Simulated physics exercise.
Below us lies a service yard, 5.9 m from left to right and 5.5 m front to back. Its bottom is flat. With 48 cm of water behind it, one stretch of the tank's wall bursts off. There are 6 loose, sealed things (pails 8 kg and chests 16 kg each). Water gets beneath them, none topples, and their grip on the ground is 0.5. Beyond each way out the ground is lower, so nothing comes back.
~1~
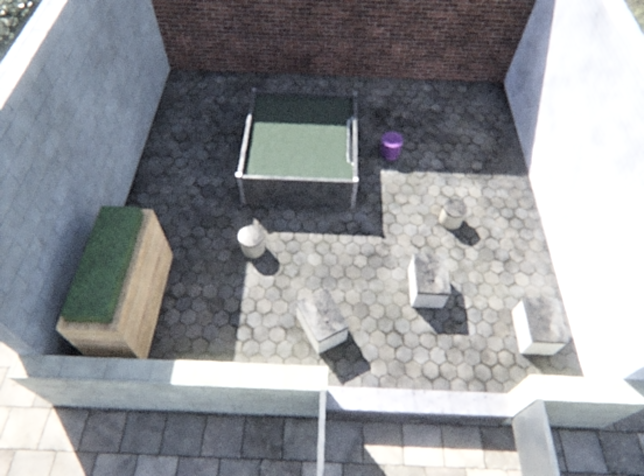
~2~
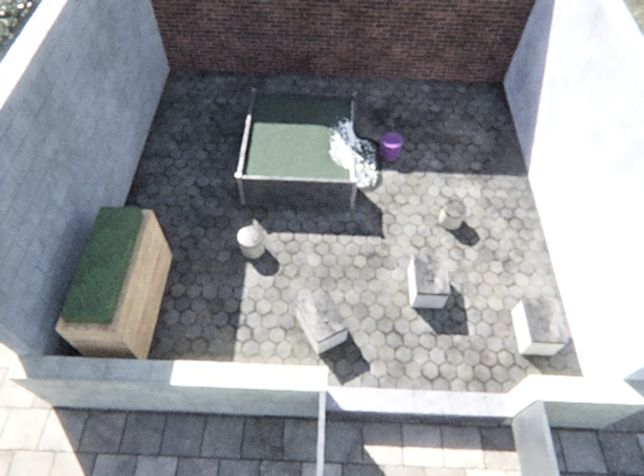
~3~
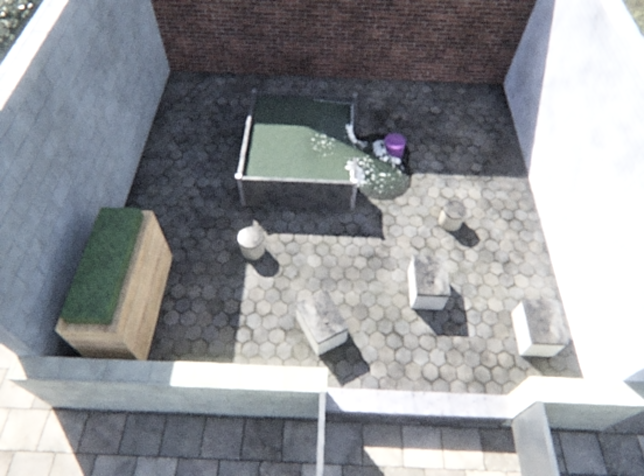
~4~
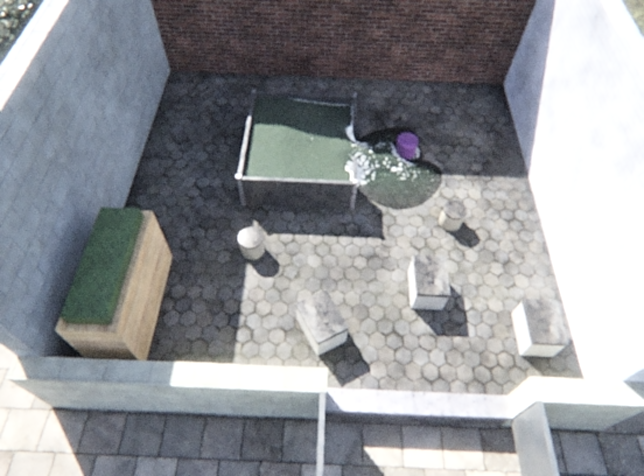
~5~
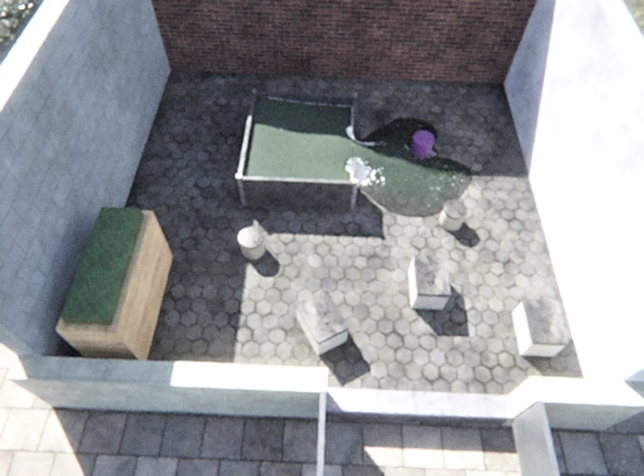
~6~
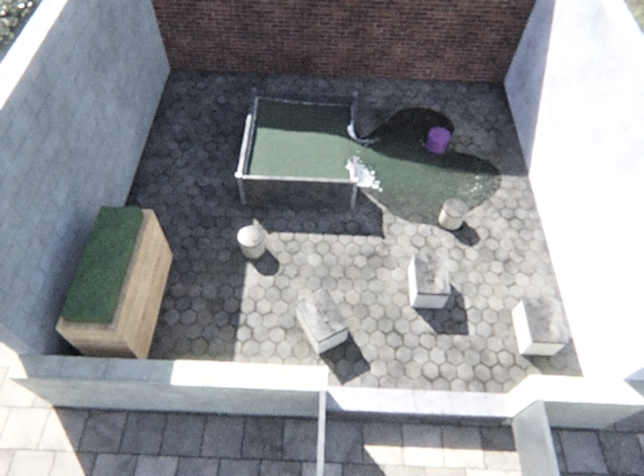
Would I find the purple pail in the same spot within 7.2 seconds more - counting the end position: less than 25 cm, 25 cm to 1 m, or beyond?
The purple pail gets carried off.
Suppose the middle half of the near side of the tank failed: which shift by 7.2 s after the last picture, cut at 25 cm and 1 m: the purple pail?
Then the purple pail barely shifts.
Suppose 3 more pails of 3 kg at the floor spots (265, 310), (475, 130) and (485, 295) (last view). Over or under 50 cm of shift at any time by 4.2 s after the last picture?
In that order: Short of it, more, past it.
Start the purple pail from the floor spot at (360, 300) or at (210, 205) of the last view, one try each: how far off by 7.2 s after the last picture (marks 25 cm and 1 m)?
In that order: It barely shifts; it holds its place.
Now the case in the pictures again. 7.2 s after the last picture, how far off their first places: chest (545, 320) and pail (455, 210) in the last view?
In turn: 100 cm, 80 cm.
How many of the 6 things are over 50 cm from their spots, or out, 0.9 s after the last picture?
1 of them.
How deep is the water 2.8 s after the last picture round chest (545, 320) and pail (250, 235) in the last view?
About 7 and 0 cm.
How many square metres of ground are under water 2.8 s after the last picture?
About 15 m2.
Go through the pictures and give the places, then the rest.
The purple pail at (392, 139), on the bottom; 2.5 m2 under water; 0 of 6 have shifted, in the first picture.
The purple pail at (392, 140) rests on the ground; 3.0 m2 under water; 0 of 6 have shifted, in the second picture.
The purple pail at (395, 141), on the bottom, 5 cm from its start; 3.4 m2 under water; 0 of 6 have shifted, in the third picture.
The purple pail at (408, 140), on the bottom, 24 cm from its start; 4.0 m2 under water; 1 of 6 have shifted, in the fourth picture.
The purple pail at (424, 138) rests on the ground, 49 cm from its start; 4.8 m2 under water; 1 of 6 have shifted, in the fifth picture.
The purple pail at (440, 135) rests on the ground, 74 cm from its start; water covers 5.8 m2; 1 of 6 have shifted, in the sixth picture.
Then, 0.9 s after the last picture the purple pail is near (510, 123), 1.9 m from its start, aground; 0 of 6 are out; 0 afloat.
Then, 2.8 s after the last picture the purple pail is near (441, 79), 1.7 m from its start, aground; 0 of 6 are out; 0 afloat.
Then, 4.8 s after the last picture the purple pail is near (383, 80), 1.4 m from its start, aground; 0 of 6 are out; 0 afloat.
Then, 7.2 s after the last picture the purple pail is near (383, 80), 1.4 m from its start, aground; 0 of 6 are out; 0 afloat.
